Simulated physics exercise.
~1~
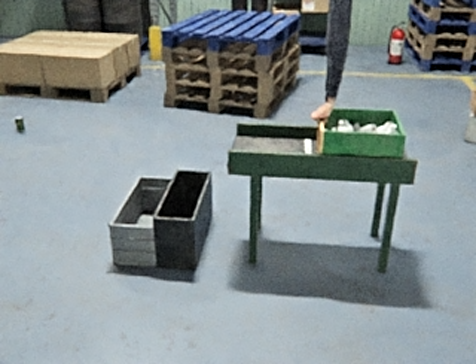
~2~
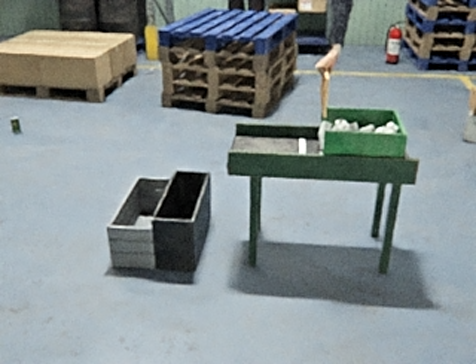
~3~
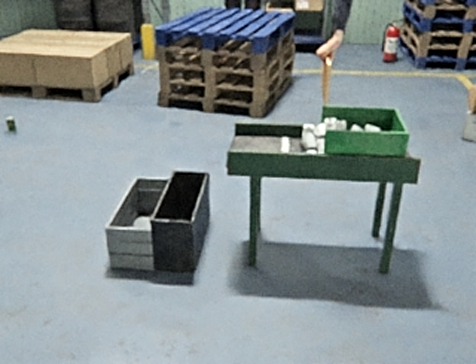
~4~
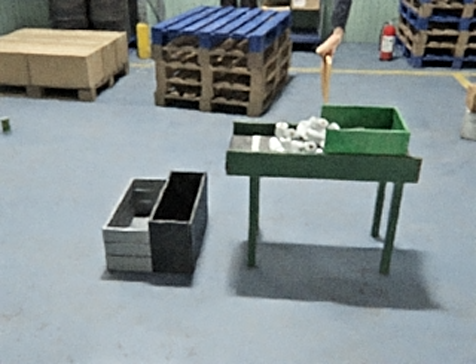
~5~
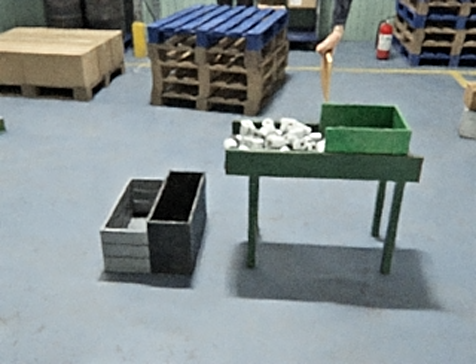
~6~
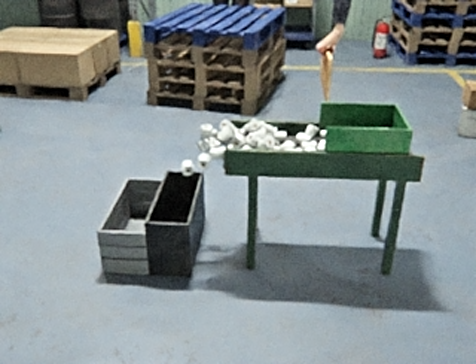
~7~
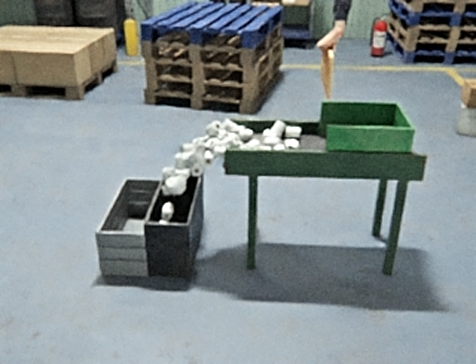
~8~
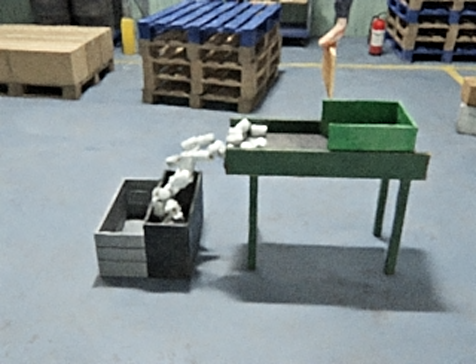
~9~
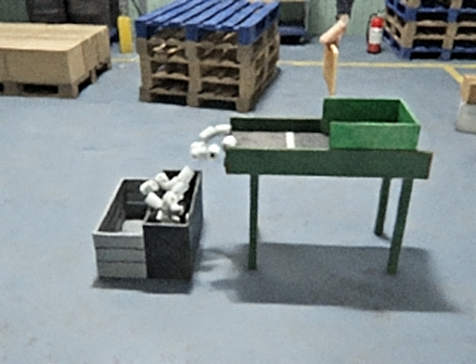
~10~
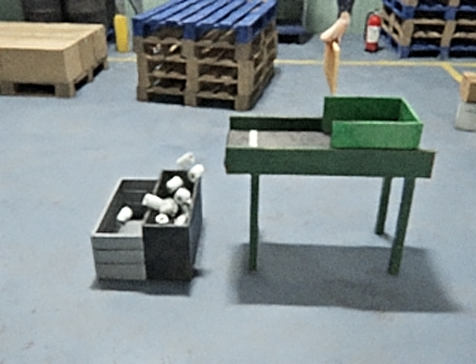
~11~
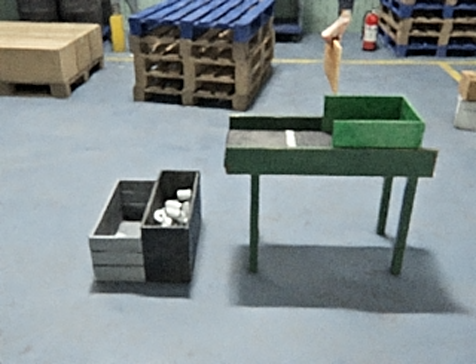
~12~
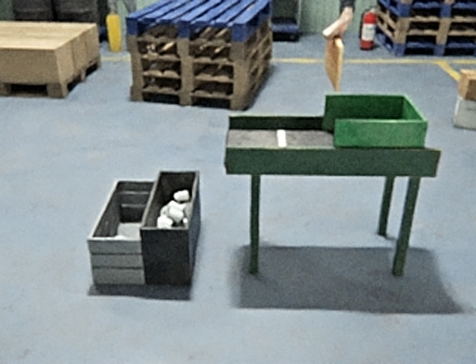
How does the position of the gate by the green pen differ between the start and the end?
At the start the gate stands down at the left side of the green pen, with a hand on it. By the end the hand is holding it up in the air, clear above the belt.
